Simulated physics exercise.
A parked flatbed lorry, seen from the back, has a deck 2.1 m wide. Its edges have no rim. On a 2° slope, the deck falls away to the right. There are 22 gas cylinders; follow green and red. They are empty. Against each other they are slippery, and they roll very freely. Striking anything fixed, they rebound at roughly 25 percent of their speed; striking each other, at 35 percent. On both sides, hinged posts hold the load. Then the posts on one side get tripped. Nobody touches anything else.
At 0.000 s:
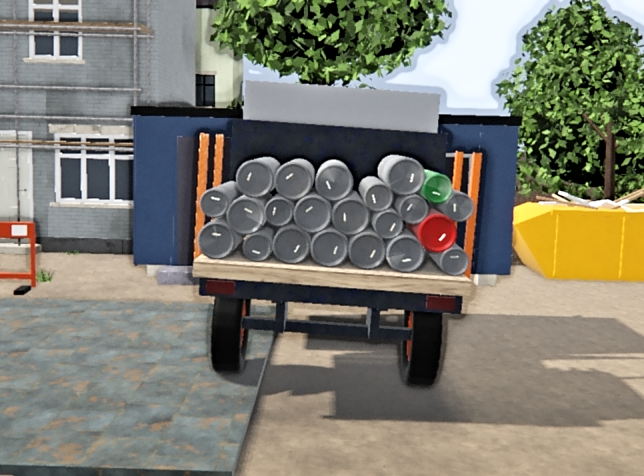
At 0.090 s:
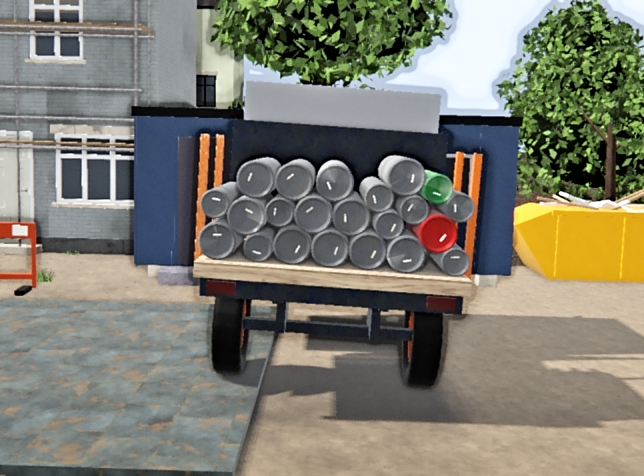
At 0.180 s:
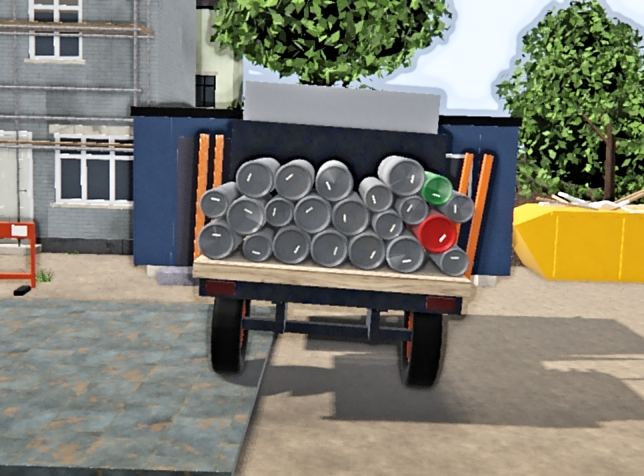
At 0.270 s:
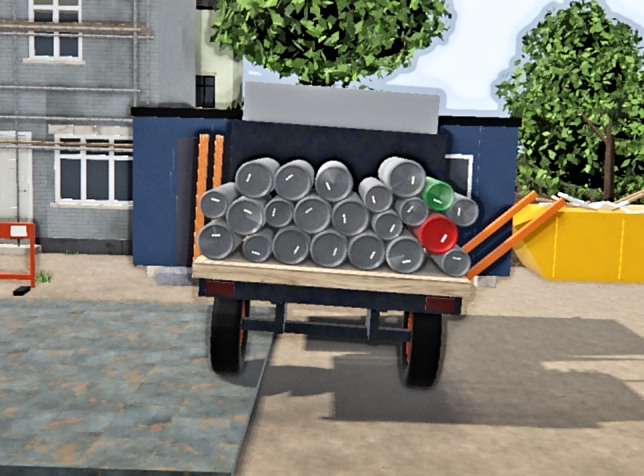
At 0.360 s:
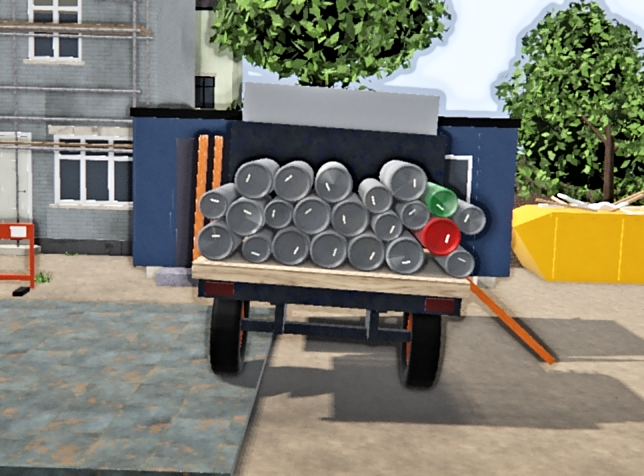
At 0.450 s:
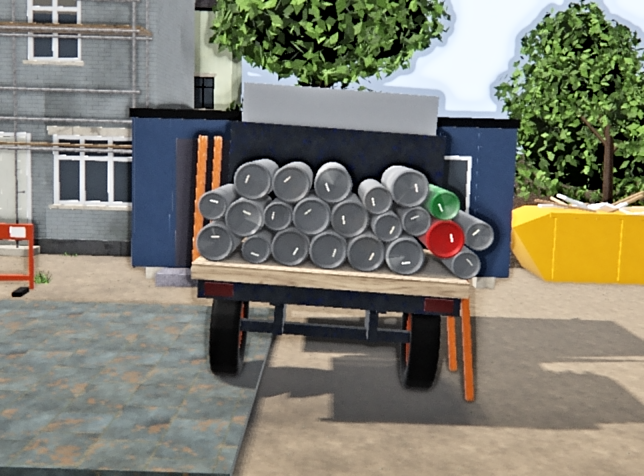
Orange posts on the right of a parked flatbed lorry swinging outward and down, the stacked grey cylinders shifting slightly right.
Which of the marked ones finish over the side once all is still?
Green cylinder goes over. Red goes over.
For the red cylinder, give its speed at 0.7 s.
Close to 0.2 m/s at that moment.
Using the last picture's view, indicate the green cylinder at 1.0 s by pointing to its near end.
Position: About (505, 271).
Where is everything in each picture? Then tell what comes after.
In the first picture, green at (438, 189), red at (438, 234); both sides upright; the deck slopes 2° down to the right; 8 of the 22 make up the bottom layer.
In the second picture, green at (439, 189), red at (439, 234); sides still shut.
In the third picture, green at (438, 191), red at (438, 235); right posts out by 5°, tip at (488, 160).
In the fourth picture, green at (440, 197), red at (439, 235); right posts out by 45°, tip at (560, 203).
In the fifth picture, green at (444, 204), red at (442, 237); right posts out by 130°, tip at (549, 359).
In the sixth picture, green at (445, 206), red at (446, 240); right posts out by 170°, tip at (469, 395).
After 0.7 s, green is up on others, 5 cm from the right edge, rolling right; red is on the deck, 15 cm from the right edge, rolling right; 2 of 22 are off.
After 1.0 s, green is dropping off the right side; red is on the deck, 5 cm from the right edge, rolling right; 3 of 22 are off.
After 1.2 s, green is dropping off the right side; red is dropping off the right side; 4 of 22 are off.
At the end (8.9 s), green is on the ground to the right; red is on the ground to the right; 21 of 22 are off.
